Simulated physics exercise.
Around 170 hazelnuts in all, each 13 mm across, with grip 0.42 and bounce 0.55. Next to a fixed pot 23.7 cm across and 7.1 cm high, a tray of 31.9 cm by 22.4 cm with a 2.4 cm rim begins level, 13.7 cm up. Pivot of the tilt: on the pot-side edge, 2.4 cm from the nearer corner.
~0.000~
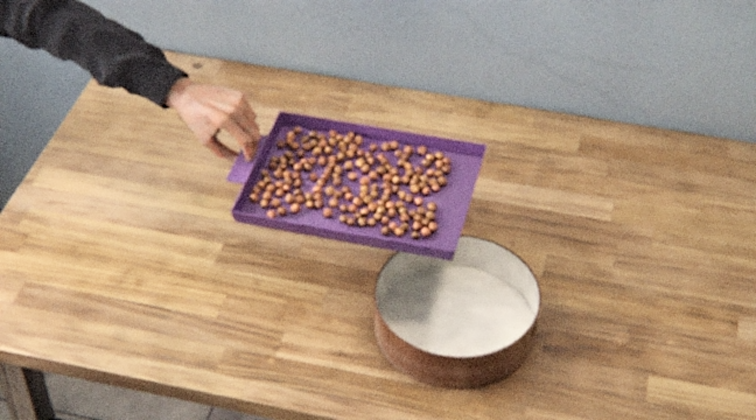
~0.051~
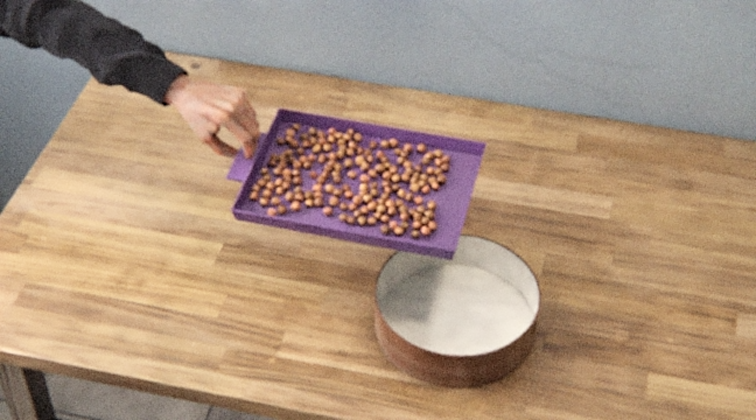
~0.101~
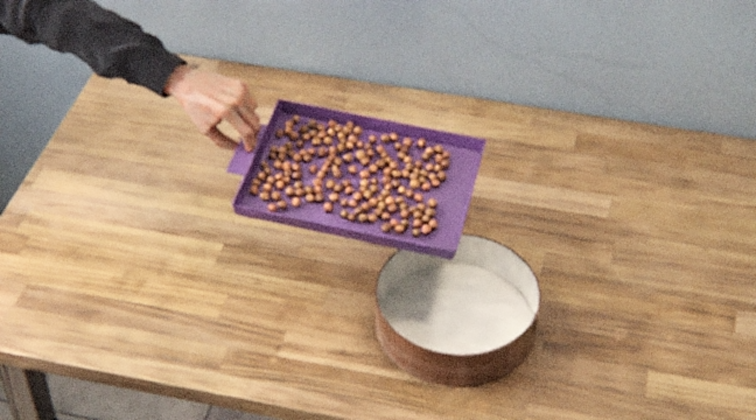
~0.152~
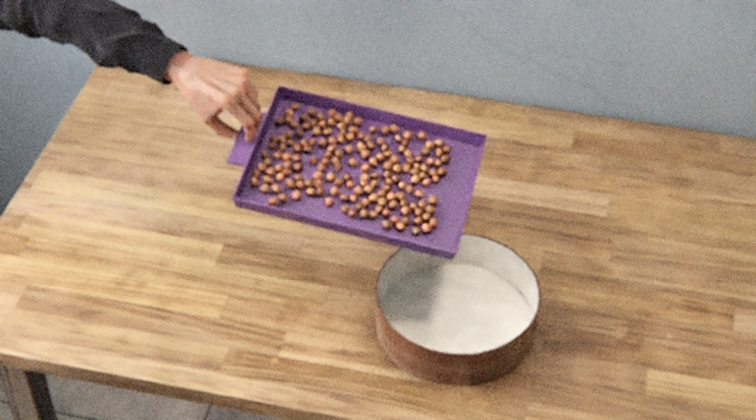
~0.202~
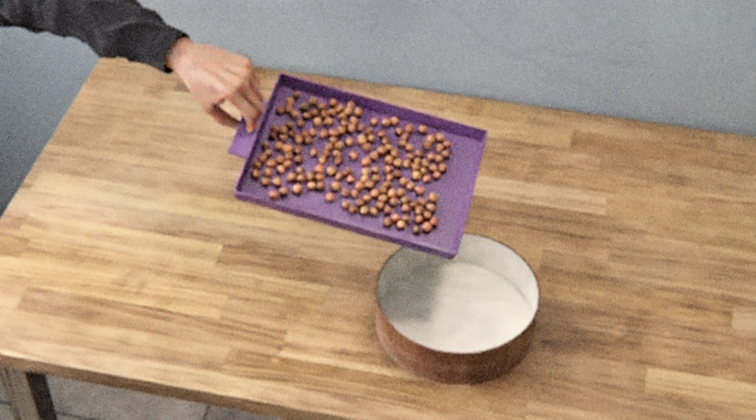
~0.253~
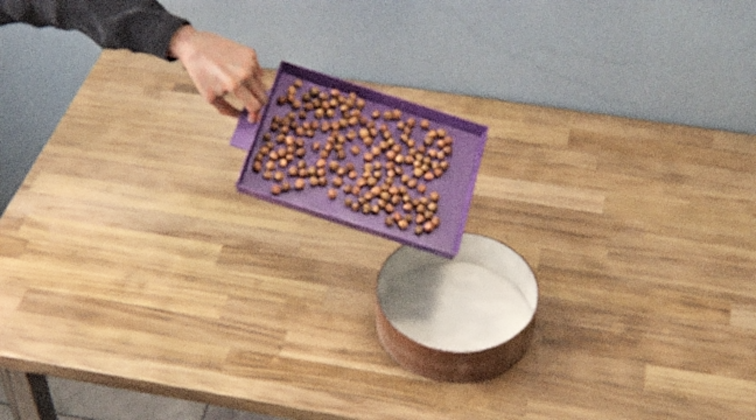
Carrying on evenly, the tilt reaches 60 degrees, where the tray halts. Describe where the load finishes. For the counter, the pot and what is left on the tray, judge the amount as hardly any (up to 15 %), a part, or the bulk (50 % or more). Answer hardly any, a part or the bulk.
Counter: Hardly any; pot: A part; tray: The bulk.
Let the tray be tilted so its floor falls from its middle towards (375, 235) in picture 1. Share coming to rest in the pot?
The share would be about 15 percent.
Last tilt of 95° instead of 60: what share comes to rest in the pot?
About 100 in a hundred would end up in the pot.
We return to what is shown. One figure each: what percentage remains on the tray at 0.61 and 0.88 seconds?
The figures go 100 and then 75.
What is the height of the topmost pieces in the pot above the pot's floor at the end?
Measured height: Approx. 2.0 cm.
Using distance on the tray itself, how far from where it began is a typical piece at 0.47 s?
It has moved some 6 cm from its start.
Then, at 0.47 s, tilt 40 degrees; the tray holds 100 %, the pot 0 %.
Then, at 0.61 s, tilt 54 degrees; the tray holds 100 %, the pot 0 %.
After 0.88 s, tilt 60 degrees; the tray holds 75 %, the pot 20 %.
In the end, at 2.0 s, counter 0 %, pot 35 %, tray 65 %.
